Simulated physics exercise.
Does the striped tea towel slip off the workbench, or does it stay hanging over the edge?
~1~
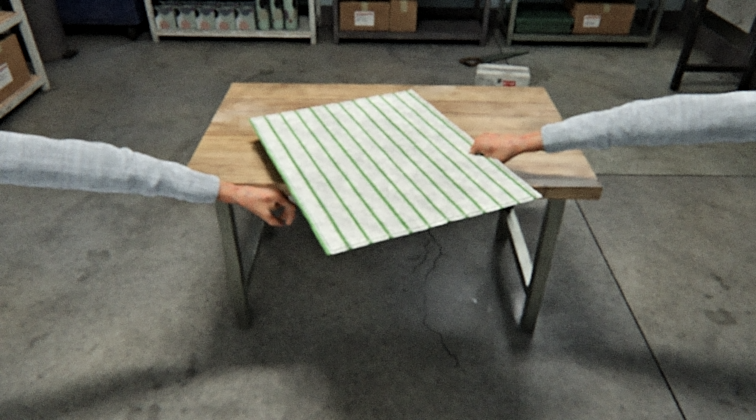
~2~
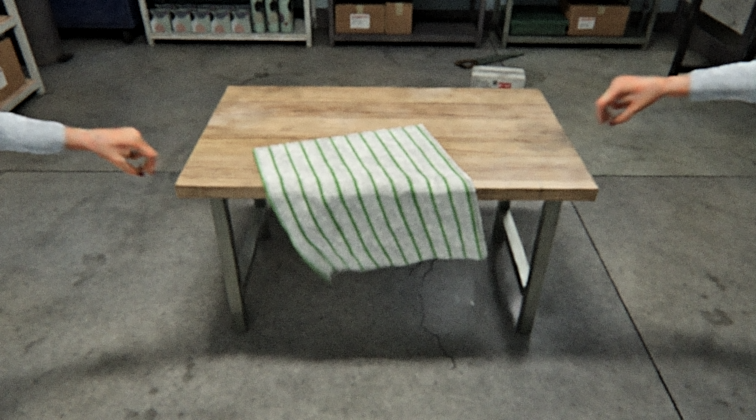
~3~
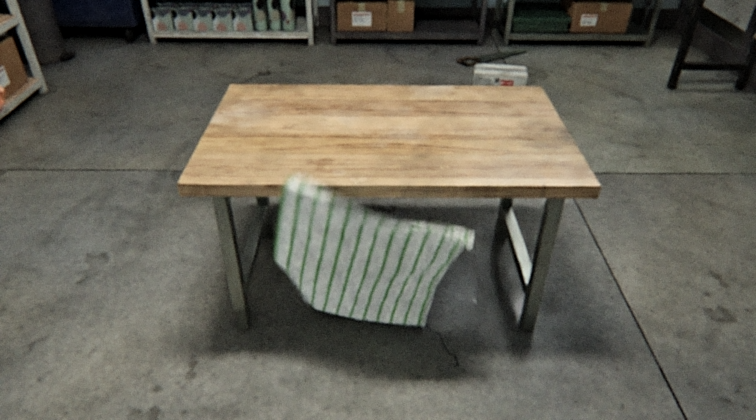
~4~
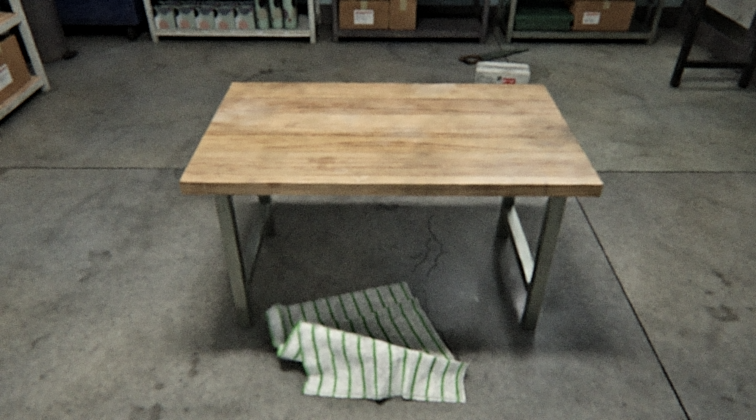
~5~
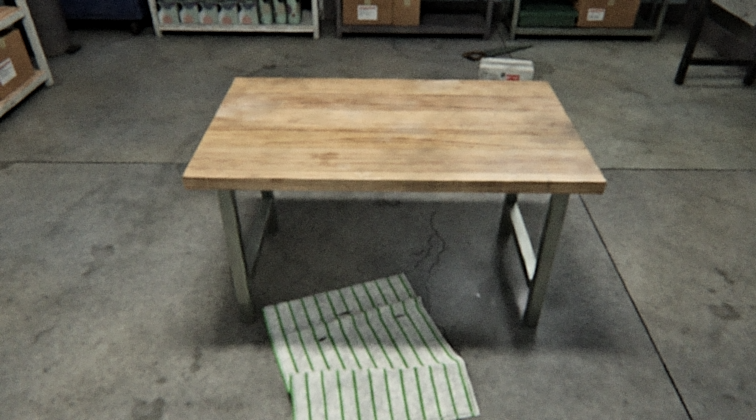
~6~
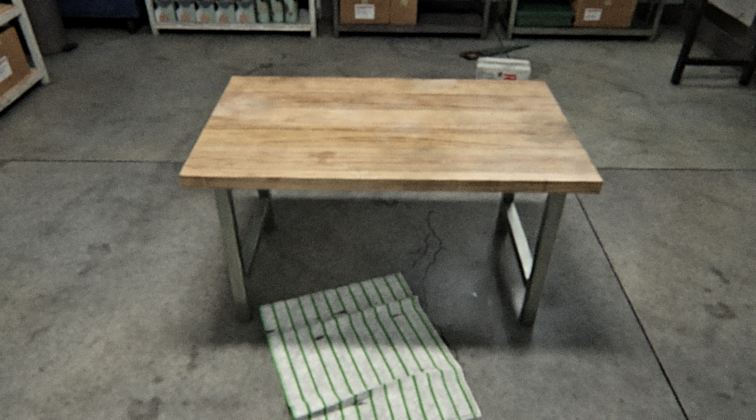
The tea towel slips off the near edge of the workbench and ends up lying on the floor, partly folded.
